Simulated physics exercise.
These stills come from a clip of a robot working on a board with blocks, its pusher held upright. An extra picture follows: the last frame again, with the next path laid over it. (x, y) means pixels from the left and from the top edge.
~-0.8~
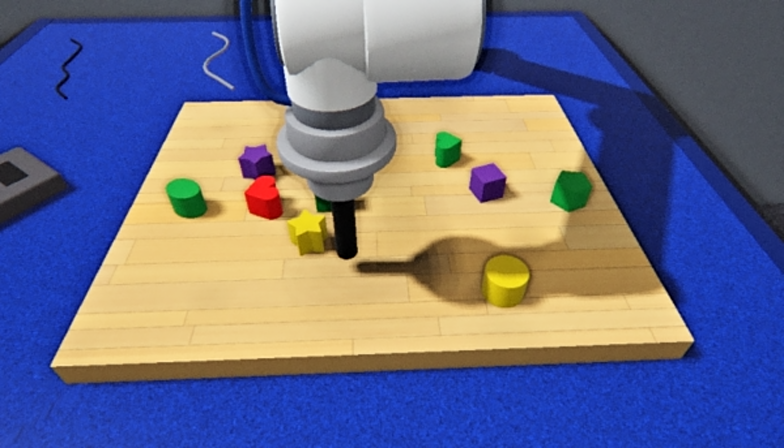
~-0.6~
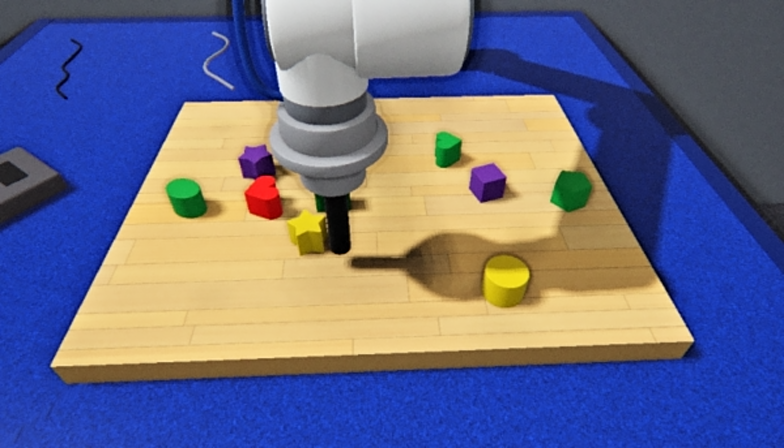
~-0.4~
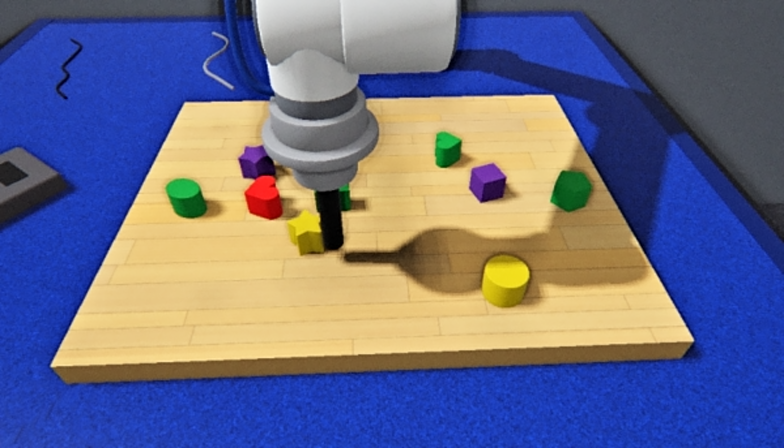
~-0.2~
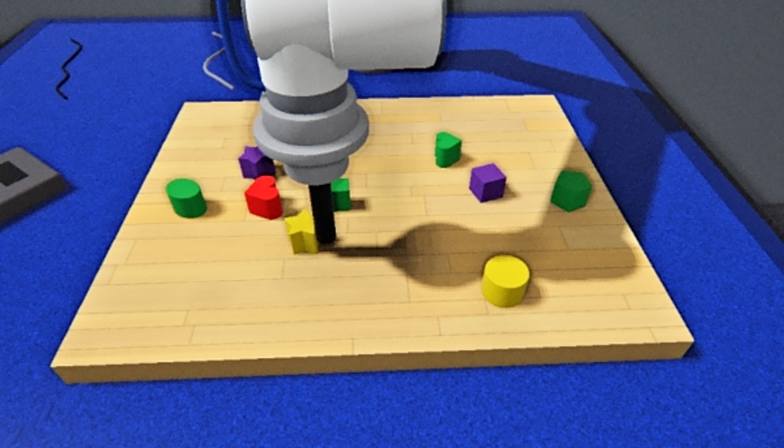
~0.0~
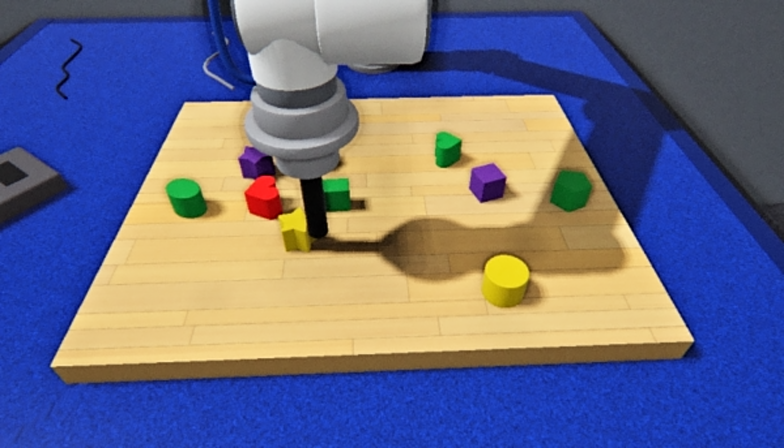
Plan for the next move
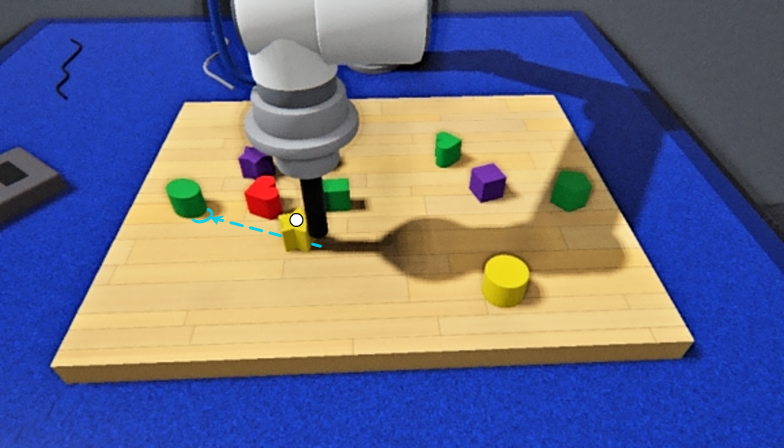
In the video, a robot arm with a black pusher moves left and slightly away across a wooden board of colored blocks, meets the yellow star-shaped block, and nudges it slightly left while the other blocks stay still.
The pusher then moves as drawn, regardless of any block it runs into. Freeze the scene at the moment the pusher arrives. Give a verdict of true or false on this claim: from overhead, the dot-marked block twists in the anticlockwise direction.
The claim holds.
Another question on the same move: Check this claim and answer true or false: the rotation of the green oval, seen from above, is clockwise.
That statement is accurate.
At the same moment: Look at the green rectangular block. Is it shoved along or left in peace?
By the last moment, the green rectangular block will still be in its place.
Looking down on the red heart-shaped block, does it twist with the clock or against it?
It turns clockwise.
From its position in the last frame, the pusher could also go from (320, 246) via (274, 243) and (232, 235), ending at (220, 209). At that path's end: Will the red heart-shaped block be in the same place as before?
My answer is no.
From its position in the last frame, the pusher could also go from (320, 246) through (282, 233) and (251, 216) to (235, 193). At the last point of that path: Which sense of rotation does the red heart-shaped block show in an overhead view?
Overhead view: Clockwise.
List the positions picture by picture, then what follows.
The first frame shows pusher tip (347, 252); block tops, green oval (182, 188); red heart-shaped block (263, 188); yellow star-shaped block (307, 222); green rectangular block hidden.
The second frame shows pusher (341, 248); blocks unchanged.
The third frame shows pusher (334, 243); blocks unchanged.
The fourth frame shows pusher (326, 237); yellow star-shaped block (303, 222).
The fifth frame shows pusher (318, 232); green oval (182, 188); red heart-shaped block (263, 188); yellow star-shaped block (296, 220); green rectangular block (332, 185).
Path on the board, from (320, 246) to (202, 215); the dot is on the yellow star-shaped block.
On the path given first. One third of the way, pusher (276, 221); red heart-shaped block (259, 184), turned 15° clockwise; yellow star-shaped block (254, 210).
Two thirds of the way, pusher (236, 211); red heart-shaped block (258, 184), turned 20° clockwise; yellow star-shaped block (214, 200).
At the end, pusher (197, 201); green oval (156, 187), turned 75° clockwise; red heart-shaped block (258, 184), turned 20° clockwise; yellow star-shaped block (173, 203), turned 55° anticlockwise; green rectangular block in place.
